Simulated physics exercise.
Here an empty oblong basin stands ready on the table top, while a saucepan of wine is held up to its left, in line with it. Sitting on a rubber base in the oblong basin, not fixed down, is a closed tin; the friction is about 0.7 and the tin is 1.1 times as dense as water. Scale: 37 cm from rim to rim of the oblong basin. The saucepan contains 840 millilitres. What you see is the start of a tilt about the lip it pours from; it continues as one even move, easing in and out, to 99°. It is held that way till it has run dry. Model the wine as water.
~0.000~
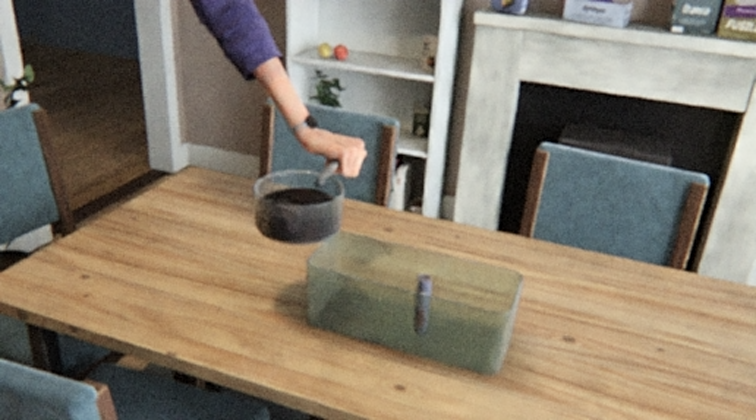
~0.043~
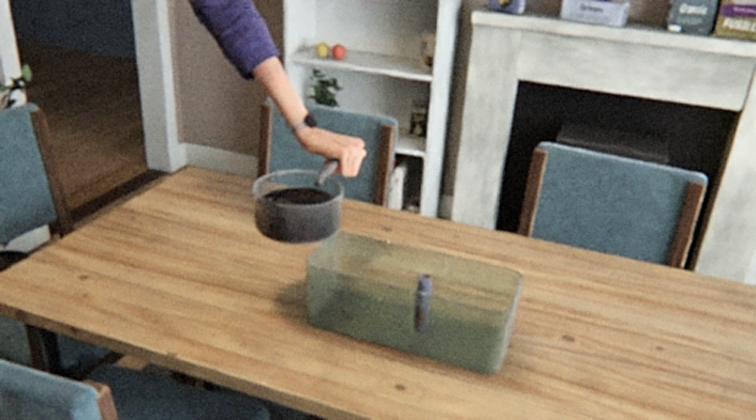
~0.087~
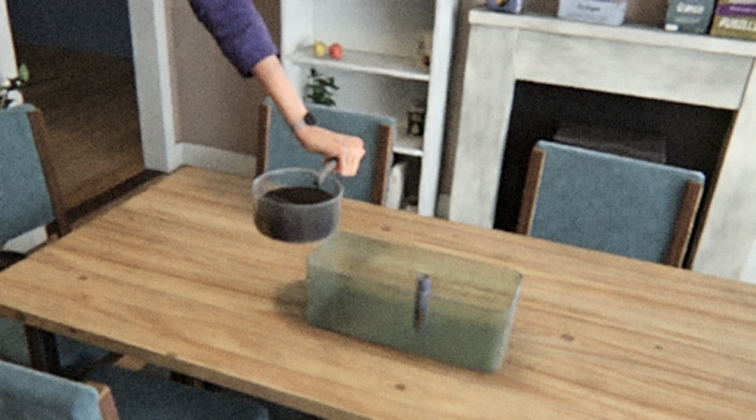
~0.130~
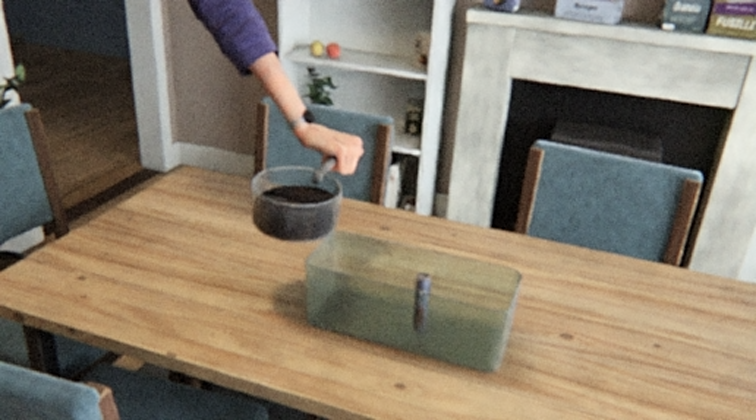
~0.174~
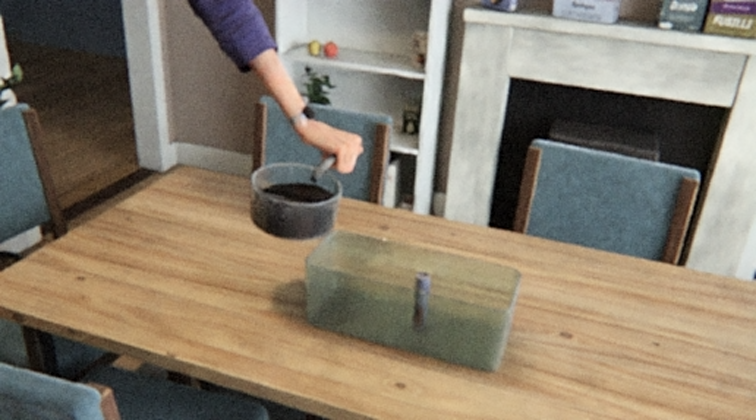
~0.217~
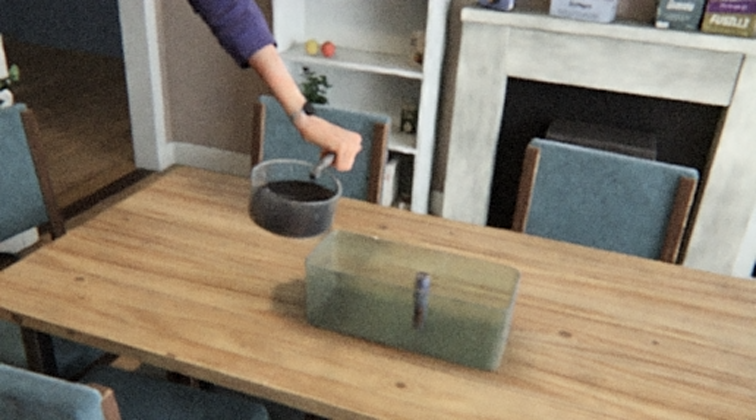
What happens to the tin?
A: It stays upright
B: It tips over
Answer: A.
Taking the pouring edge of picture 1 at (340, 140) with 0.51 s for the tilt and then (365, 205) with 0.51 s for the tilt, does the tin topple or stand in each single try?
Try 1: Tipped over; try 2: Tipped over.
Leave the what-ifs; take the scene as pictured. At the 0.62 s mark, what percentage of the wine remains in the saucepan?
Roughly 76 per cent.
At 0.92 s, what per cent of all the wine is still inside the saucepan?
Some 18 per cent.
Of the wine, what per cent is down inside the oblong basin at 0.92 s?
That comes to about 60 percent.
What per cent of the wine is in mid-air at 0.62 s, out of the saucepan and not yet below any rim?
22 %.
Then, 0.62 s in, the tilt is 63° and 77 per cent is still to pour; the tin stands where it began.
Then, 0.92 s in, the tilt is 94° and 18 per cent is still to pour; the tin stands where it began.
Then, 1.22 s in, the tilt is 99° and 2 per cent is still to pour; the tin stands where it began.
Then, 1.56 s in, the tilt is 99° and 0 per cent is still to pour; the tin stands where it began.
Finally, the tin stands where it began.
